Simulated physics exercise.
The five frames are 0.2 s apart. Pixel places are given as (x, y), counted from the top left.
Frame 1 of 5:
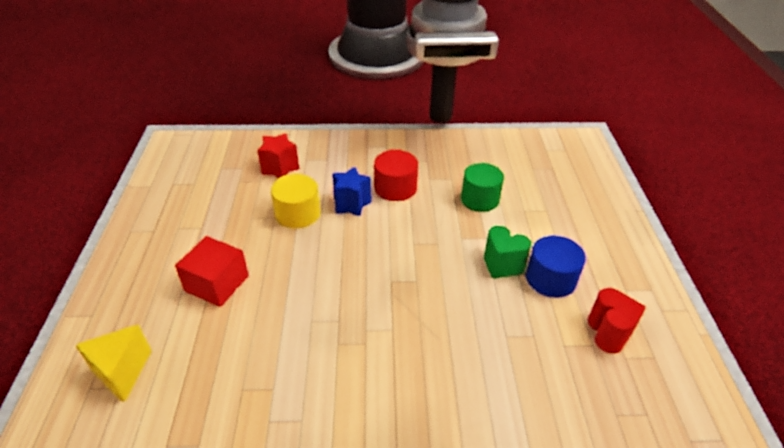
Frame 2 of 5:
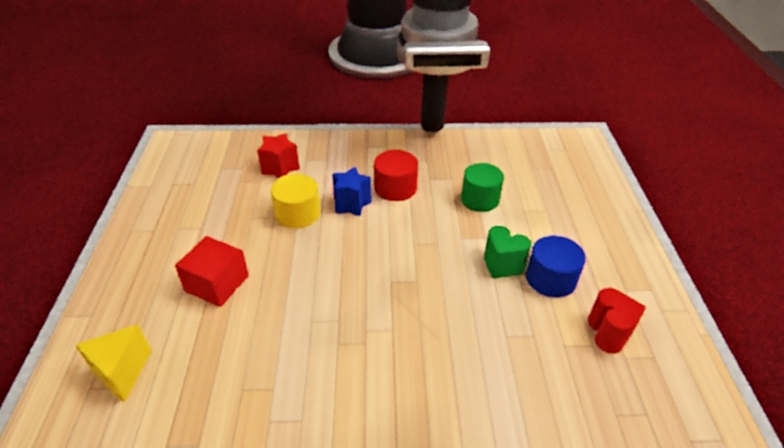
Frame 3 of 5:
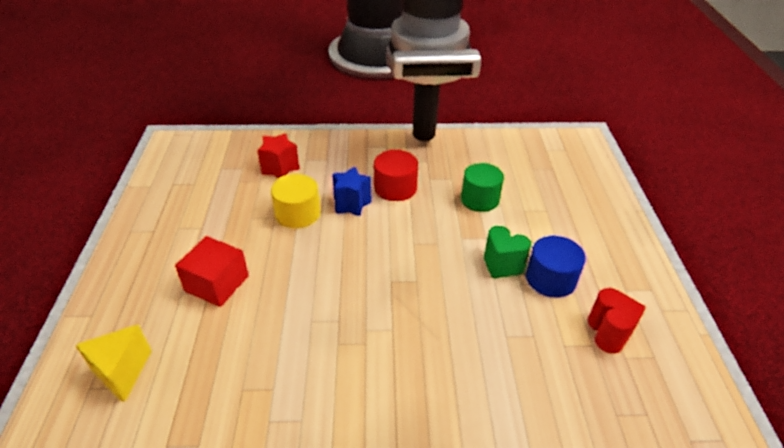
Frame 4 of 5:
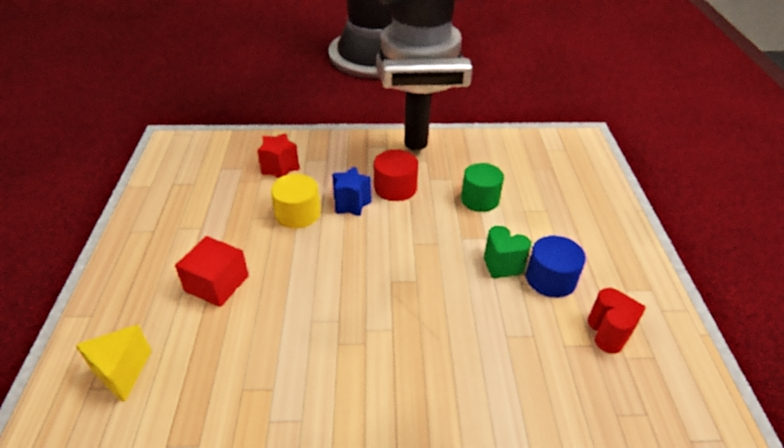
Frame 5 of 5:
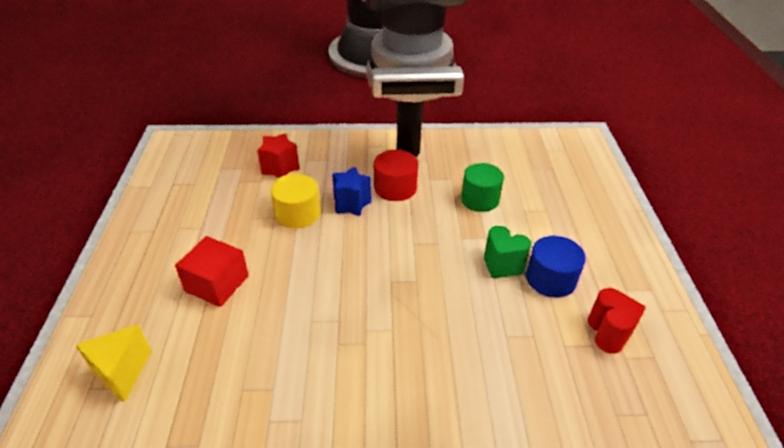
On a wooden board, a robot arm's dark peg moves left and nearer, up behind the red cylinder, the coloured blocks staying still.
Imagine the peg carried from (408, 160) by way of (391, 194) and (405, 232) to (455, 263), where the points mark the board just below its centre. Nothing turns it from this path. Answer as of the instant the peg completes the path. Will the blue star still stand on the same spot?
No.
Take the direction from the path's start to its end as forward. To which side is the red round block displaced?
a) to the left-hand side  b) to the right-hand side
b - to the right-hand side.
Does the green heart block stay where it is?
Yes, that is how it ends up.
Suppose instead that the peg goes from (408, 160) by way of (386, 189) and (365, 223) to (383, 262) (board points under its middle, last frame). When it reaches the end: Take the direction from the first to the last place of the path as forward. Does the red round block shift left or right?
Facing from start to end, it will go to the left.
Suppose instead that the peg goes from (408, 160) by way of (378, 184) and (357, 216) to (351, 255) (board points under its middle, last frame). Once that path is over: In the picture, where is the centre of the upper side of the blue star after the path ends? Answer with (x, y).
About (321, 206).
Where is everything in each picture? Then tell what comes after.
The first picture shows tip of the peg (441, 117), middles of tops, blue star (350, 178), red round block (396, 162), green heart block (508, 239).
The second picture shows peg (432, 126), nothing pushed.
The third picture shows peg (424, 135), nothing pushed.
The fourth picture shows peg (416, 143), nothing pushed.
The fifth picture shows peg (408, 152), blue star (350, 178), red round block (396, 162), green heart block (508, 239).
What follows on the original path. One third of the way, peg (391, 186); blue star (343, 183), turned 45° clockwise; red round block (385, 192).
Two thirds of the way, peg (406, 224); blue star (343, 183), turned 45° clockwise; red round block (381, 227).
At the end, peg (456, 255); blue star (343, 183), turned 45° clockwise; red round block (381, 228); green heart block unmoved.
